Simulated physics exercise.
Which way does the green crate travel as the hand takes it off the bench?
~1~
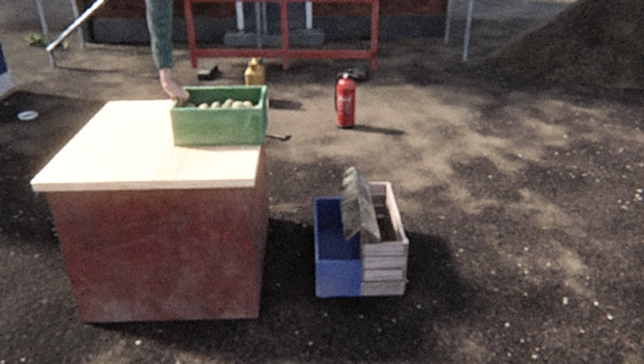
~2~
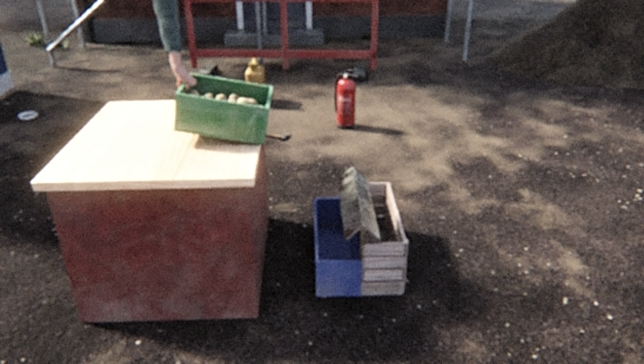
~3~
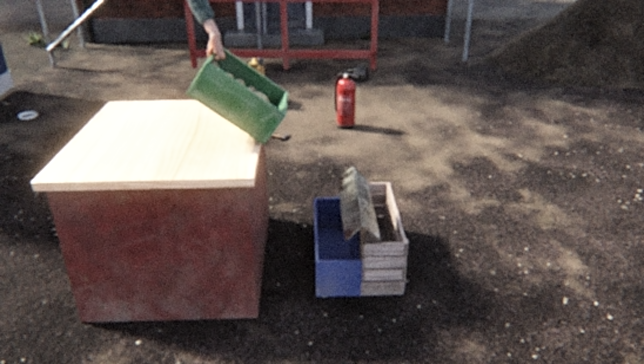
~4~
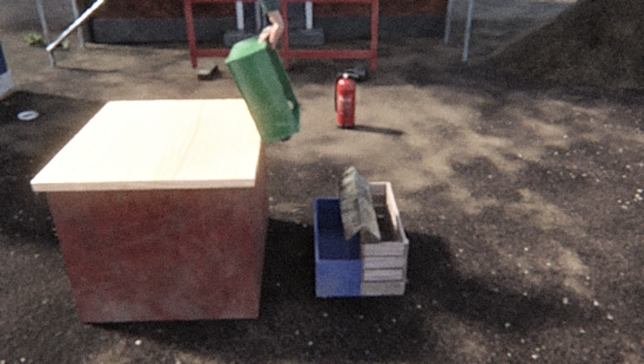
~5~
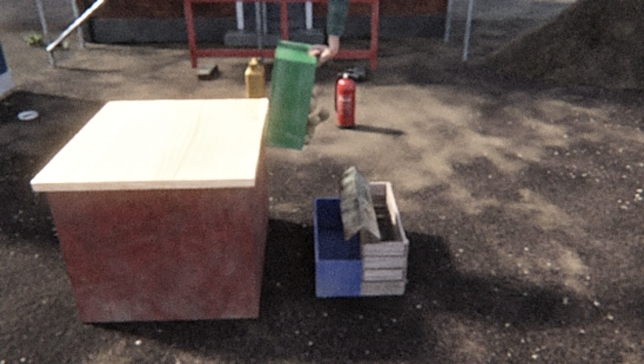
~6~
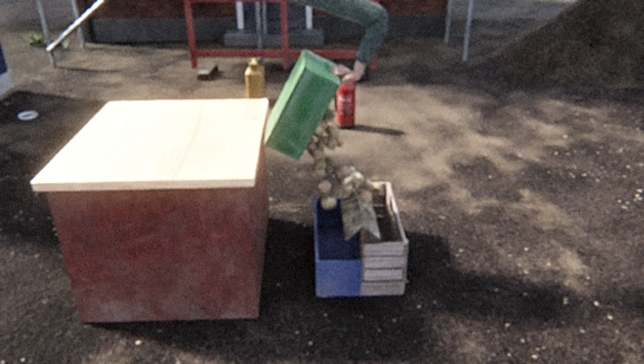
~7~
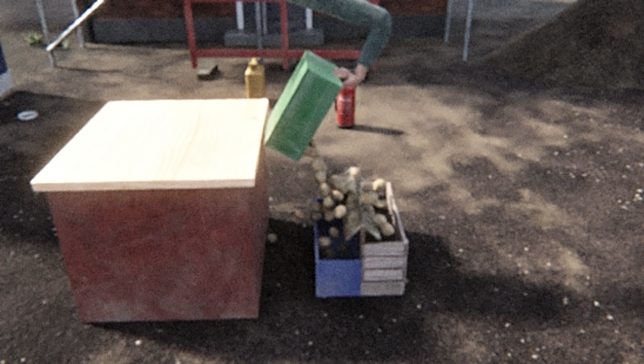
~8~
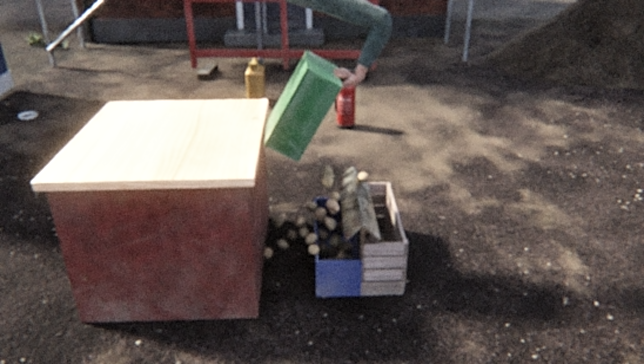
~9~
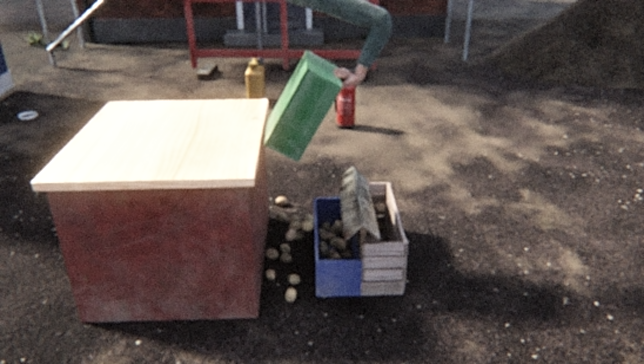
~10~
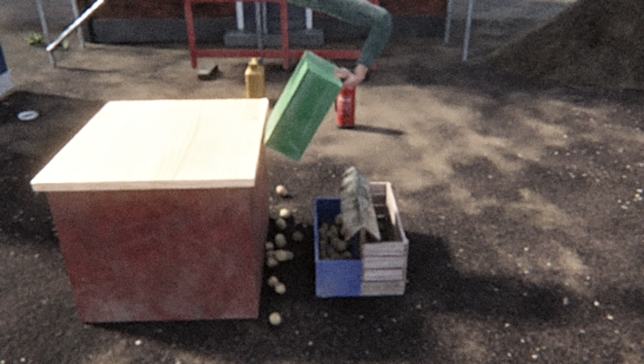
The green crate moves to the right, tipping over as it goes.
